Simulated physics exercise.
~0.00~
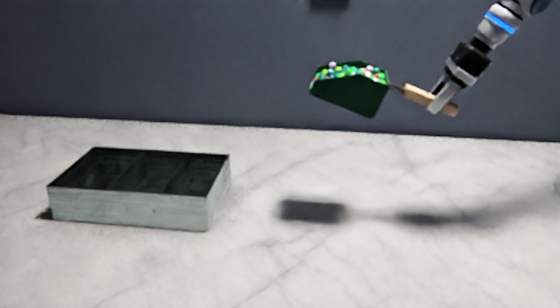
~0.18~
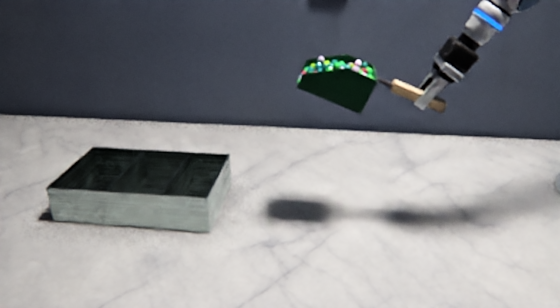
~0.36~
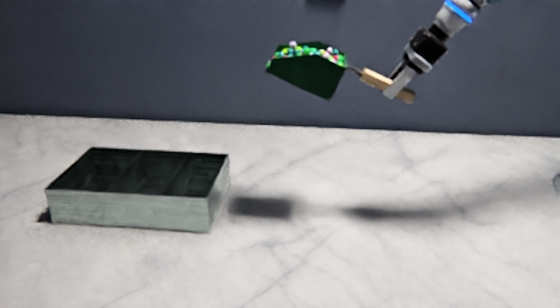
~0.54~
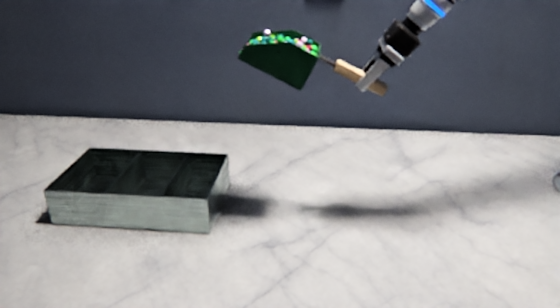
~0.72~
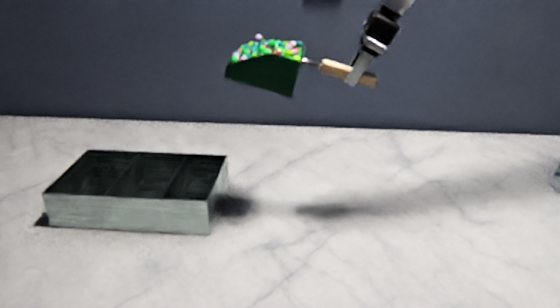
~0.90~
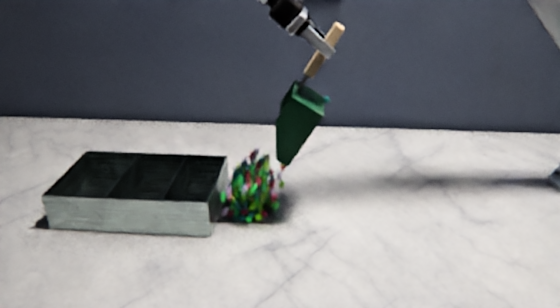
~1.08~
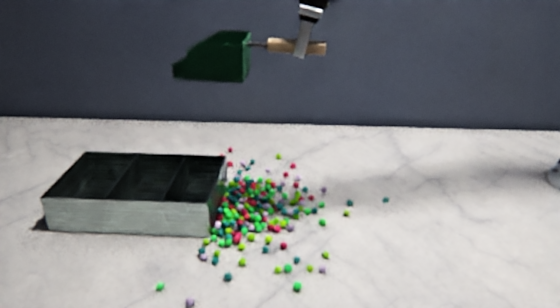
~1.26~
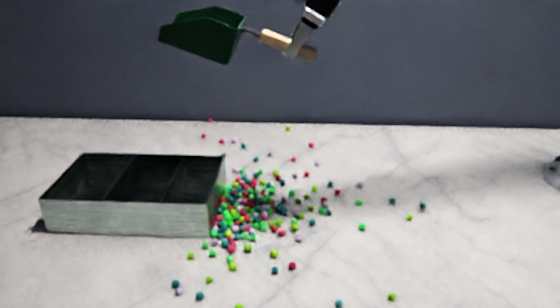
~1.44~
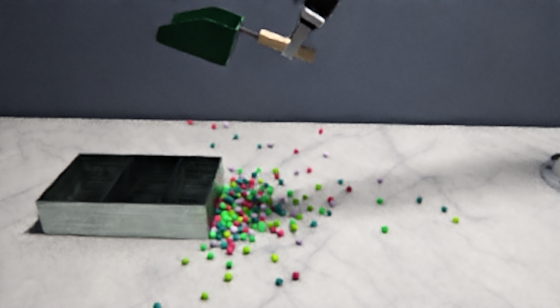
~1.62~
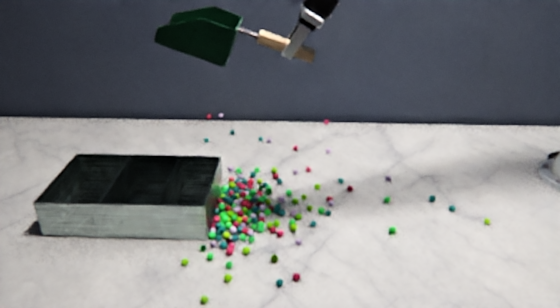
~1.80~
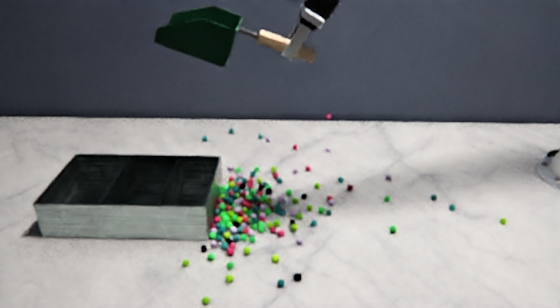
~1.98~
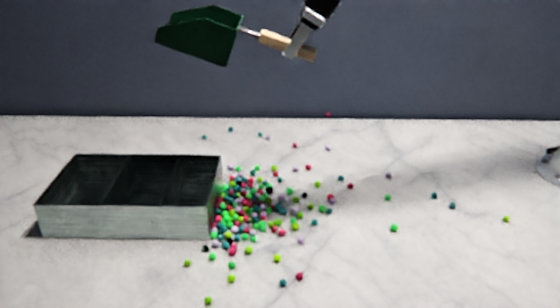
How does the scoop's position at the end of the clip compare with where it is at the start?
At the end the scoop is farther to the left and somewhat higher in the view than it is at the start.
